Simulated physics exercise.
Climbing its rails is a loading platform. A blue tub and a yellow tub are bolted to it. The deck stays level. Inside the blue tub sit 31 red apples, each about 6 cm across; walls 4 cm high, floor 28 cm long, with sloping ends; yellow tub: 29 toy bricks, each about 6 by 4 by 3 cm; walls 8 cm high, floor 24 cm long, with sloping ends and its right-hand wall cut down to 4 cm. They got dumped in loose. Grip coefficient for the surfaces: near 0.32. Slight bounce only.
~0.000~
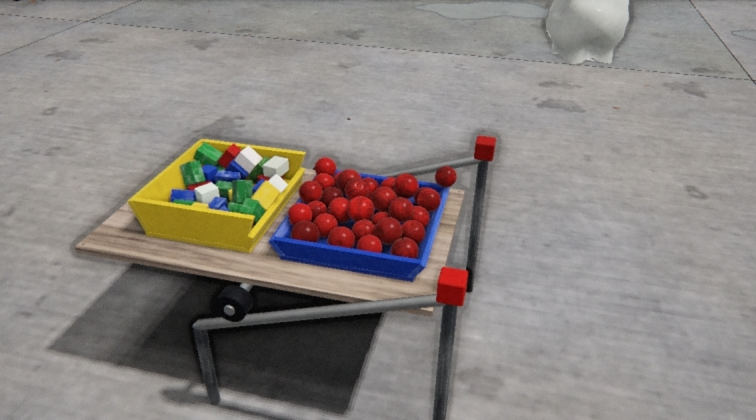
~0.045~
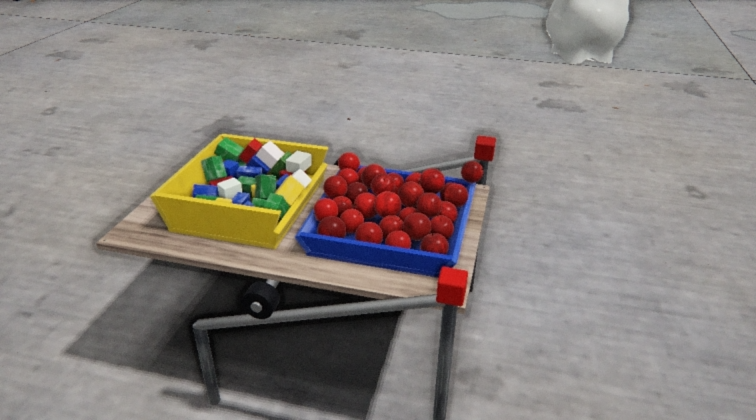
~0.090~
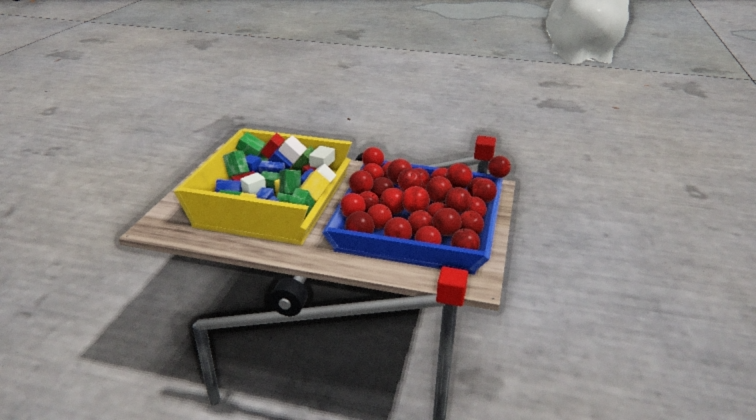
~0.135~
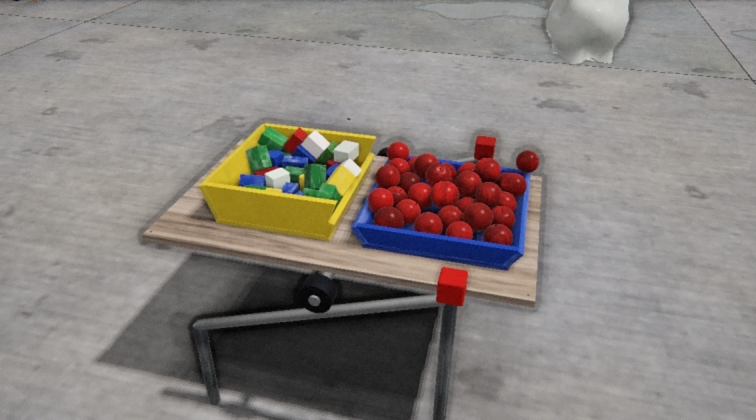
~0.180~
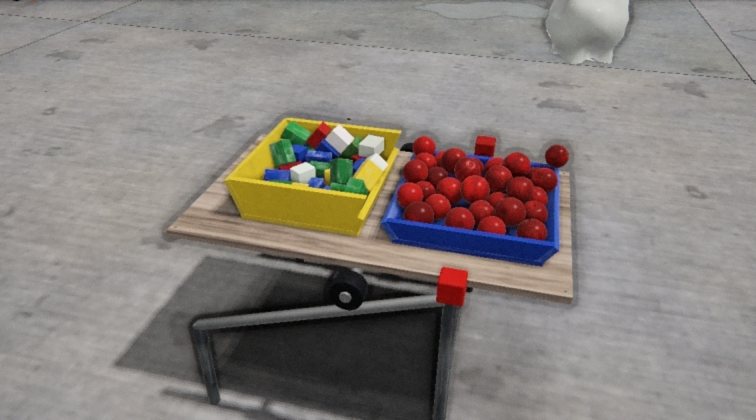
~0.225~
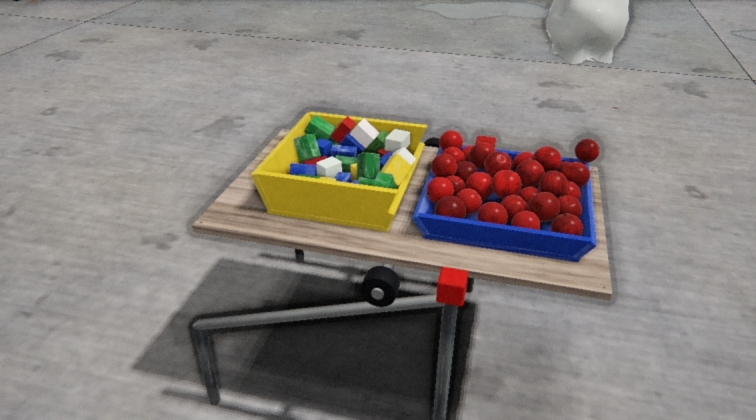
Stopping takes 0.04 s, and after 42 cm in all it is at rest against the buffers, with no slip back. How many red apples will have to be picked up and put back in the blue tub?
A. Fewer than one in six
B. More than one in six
(B) More than one in six.
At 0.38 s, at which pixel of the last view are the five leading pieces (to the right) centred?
Pixel (654, 167), give or take.
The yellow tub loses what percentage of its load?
Yellow tub - about 15 per cent.
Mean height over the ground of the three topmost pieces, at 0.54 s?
Around 62 cm high.
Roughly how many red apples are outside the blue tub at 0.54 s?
Count out: Close to 12.
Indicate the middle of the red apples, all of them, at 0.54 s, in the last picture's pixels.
Centred roughly at (604, 188).
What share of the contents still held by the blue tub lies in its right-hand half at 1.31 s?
90 percent, give or take.
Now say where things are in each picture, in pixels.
In the first frame (each is followed by its nearest rim corner in this view), blue tub, (421, 262); yellow tub, (254, 218); moved 0 cm; none out.
In the second frame, blue tub, (452, 258); yellow tub, (280, 213); moved 7 cm.
In the third frame, blue tub, (485, 254); yellow tub, (308, 208); moved 14 cm.
In the fourth frame, blue tub, (519, 249); yellow tub, (336, 203); moved 21 cm.
In the fifth frame, blue tub, (554, 244); yellow tub, (366, 197); moved 27 cm.
In the sixth frame, blue tub, (592, 240); yellow tub, (397, 192); moved 34 cm; none out.
After 0.26 s, it meets the buffers.
After 0.38 s, blue tub 28 in, 3 out and yellow tub 26 in, 3 out.
After 0.54 s, blue tub 20 in, 11 out and yellow tub 25 in, 4 out.
After 0.76 s, blue tub 19 in, 12 out and yellow tub 25 in, 4 out.
When it is over (at 1.31 s), blue tub 19 in, 12 out and yellow tub 25 in, 4 out. Asked share, 12 of 31, 39 per cent.
